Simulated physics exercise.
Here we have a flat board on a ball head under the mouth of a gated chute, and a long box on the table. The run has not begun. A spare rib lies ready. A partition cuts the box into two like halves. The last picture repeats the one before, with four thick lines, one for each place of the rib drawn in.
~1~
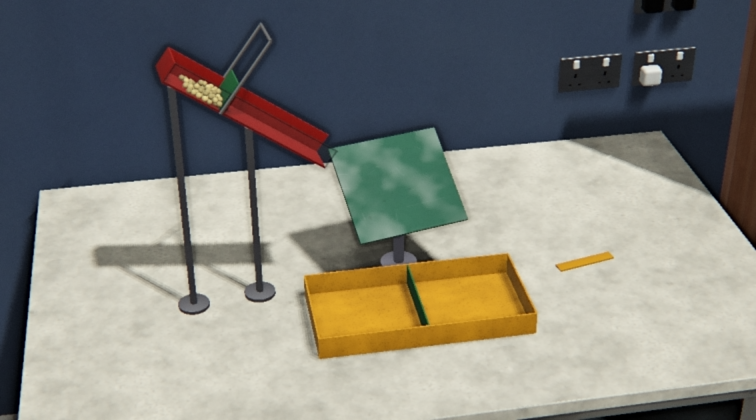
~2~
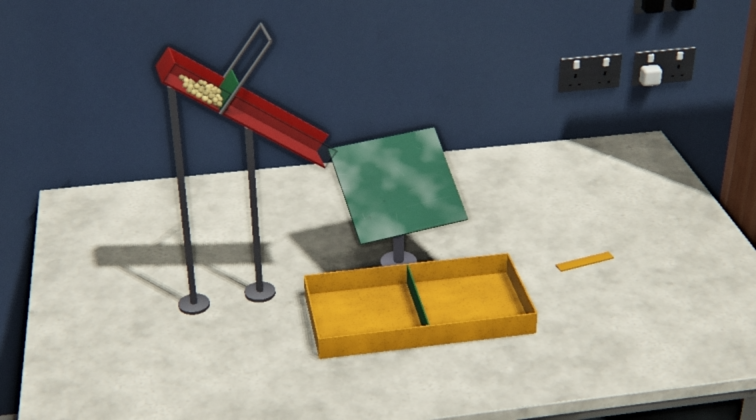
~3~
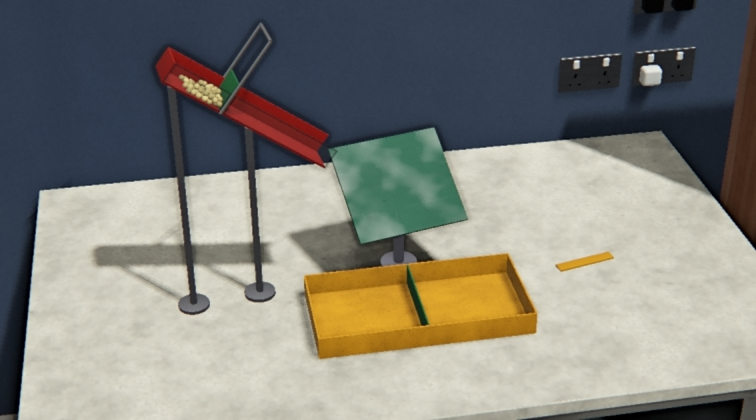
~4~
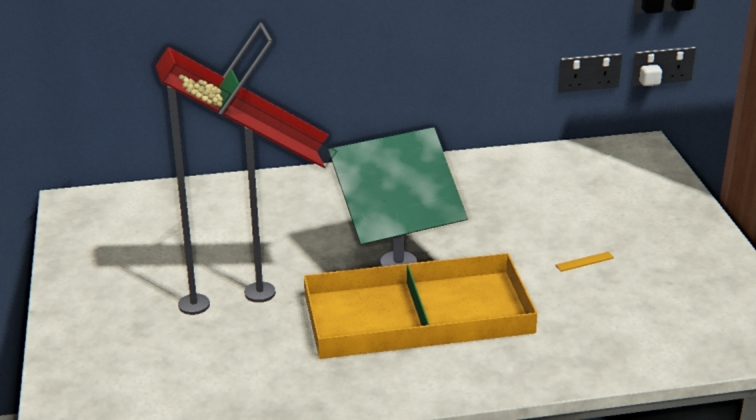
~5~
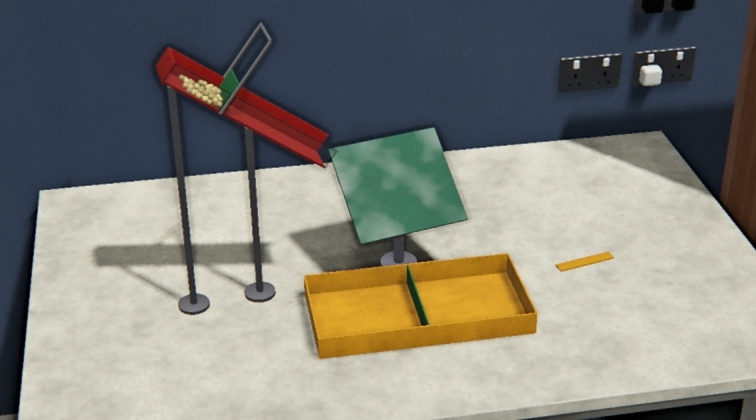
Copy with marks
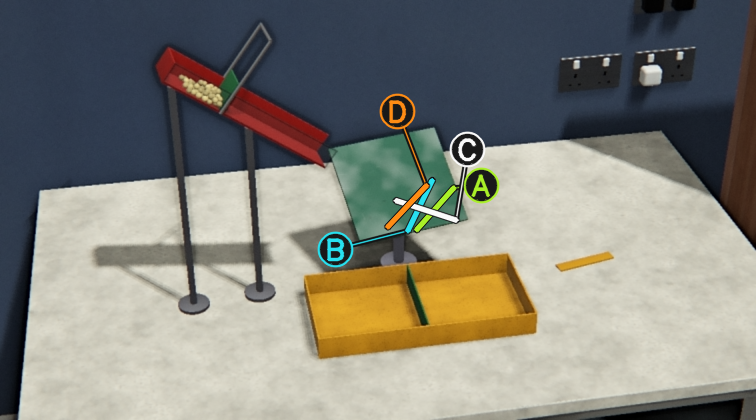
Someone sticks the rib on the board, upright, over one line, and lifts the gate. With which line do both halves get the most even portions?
Take A.
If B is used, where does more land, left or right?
More lands on the left.
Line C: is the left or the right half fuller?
More lands on the right.
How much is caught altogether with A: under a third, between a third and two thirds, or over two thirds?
It is over two thirds.
On the marked copy, line A from (453, 187) to (416, 229); line B from (432, 180) to (407, 230); line C from (396, 200) to (456, 220); line D from (426, 185) to (387, 226).
If A is chosen, of what is caught, about half in the left half, about half in the right.
If B is chosen, of what is caught, most in the left half, about a quarter in the right.
If C is chosen, of what is caught, about a quarter in the left half, most in the right.
If D is chosen, of what is caught, most in the left half, a small part in the right.
